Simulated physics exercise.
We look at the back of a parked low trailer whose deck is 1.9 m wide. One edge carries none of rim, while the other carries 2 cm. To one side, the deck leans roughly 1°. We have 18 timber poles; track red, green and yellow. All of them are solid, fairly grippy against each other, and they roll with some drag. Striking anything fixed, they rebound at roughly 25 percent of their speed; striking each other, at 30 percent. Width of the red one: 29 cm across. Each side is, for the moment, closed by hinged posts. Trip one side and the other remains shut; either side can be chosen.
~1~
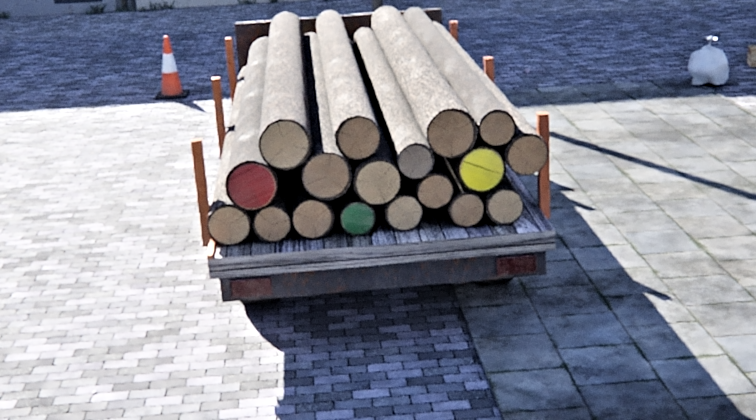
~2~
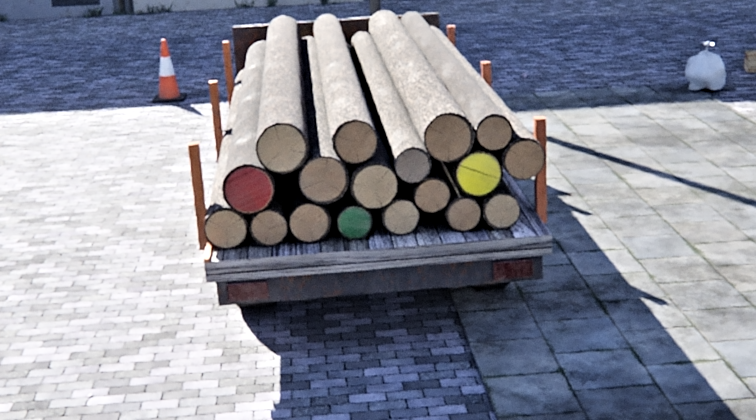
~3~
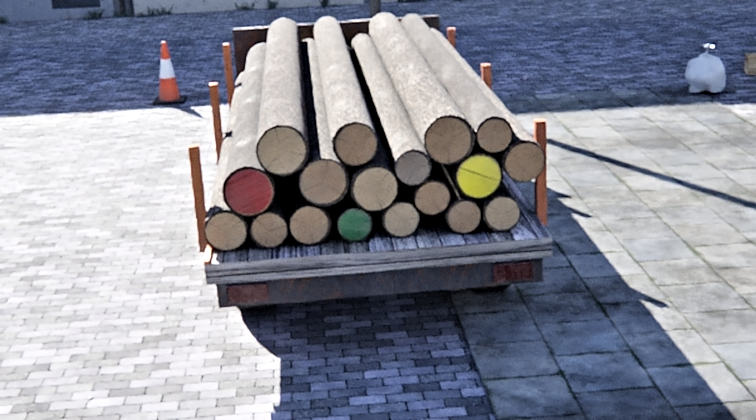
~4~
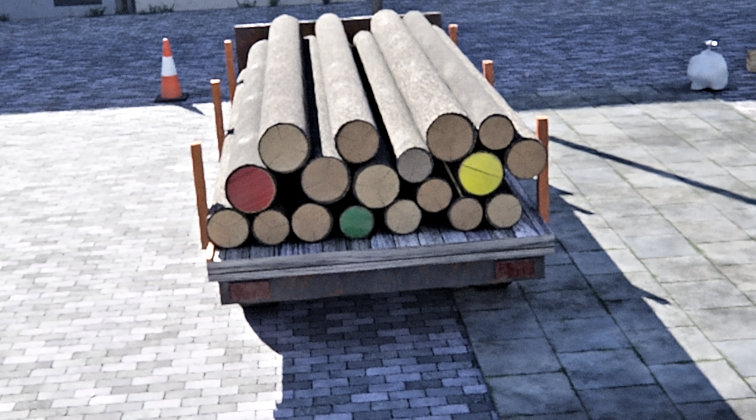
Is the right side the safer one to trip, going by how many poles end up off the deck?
No, release on the left.
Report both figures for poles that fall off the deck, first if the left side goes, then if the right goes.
With the left 0, with the right 3.
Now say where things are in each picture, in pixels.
In the first frame, red (252, 185), green (358, 220), yellow (483, 171); the deck is a shade lower on the left; 7 of the 18 make up the bottom layer; all still.
In the second frame, red (249, 189), green (355, 223), yellow (480, 176); rims, left 2 cm, right none; at rest.
In the third frame, red (249, 191), green (355, 226), yellow (480, 178); side tops at (194, 152) and (540, 127); all still.
In the fourth frame, red (251, 188), green (357, 223), yellow (482, 175); nothing moves.
Side on the left freed, after 0.7 s, red is up on others, 25 cm from the left edge; green is on the deck, 85 cm from the left edge; yellow is up on others, 35 cm from the right edge; 0 off so far.
Side on the left freed, at the end, red is up on others, 25 cm from the left edge; green is on the deck, 85 cm from the left edge; yellow is up on others, 35 cm from the right edge; 0 off so far.
Side on the right freed, after 0.7 s, red is up on others, 25 cm from the left edge; green is on the deck, 85 cm from the left edge; yellow is up on others, 20 cm from the right edge, rolling right; 2 off so far.
Side on the right freed, at the end, red is up on others, 25 cm from the left edge; green is on the deck, 85 cm from the left edge; yellow is on the deck, 5 cm from the right edge; 3 off so far.
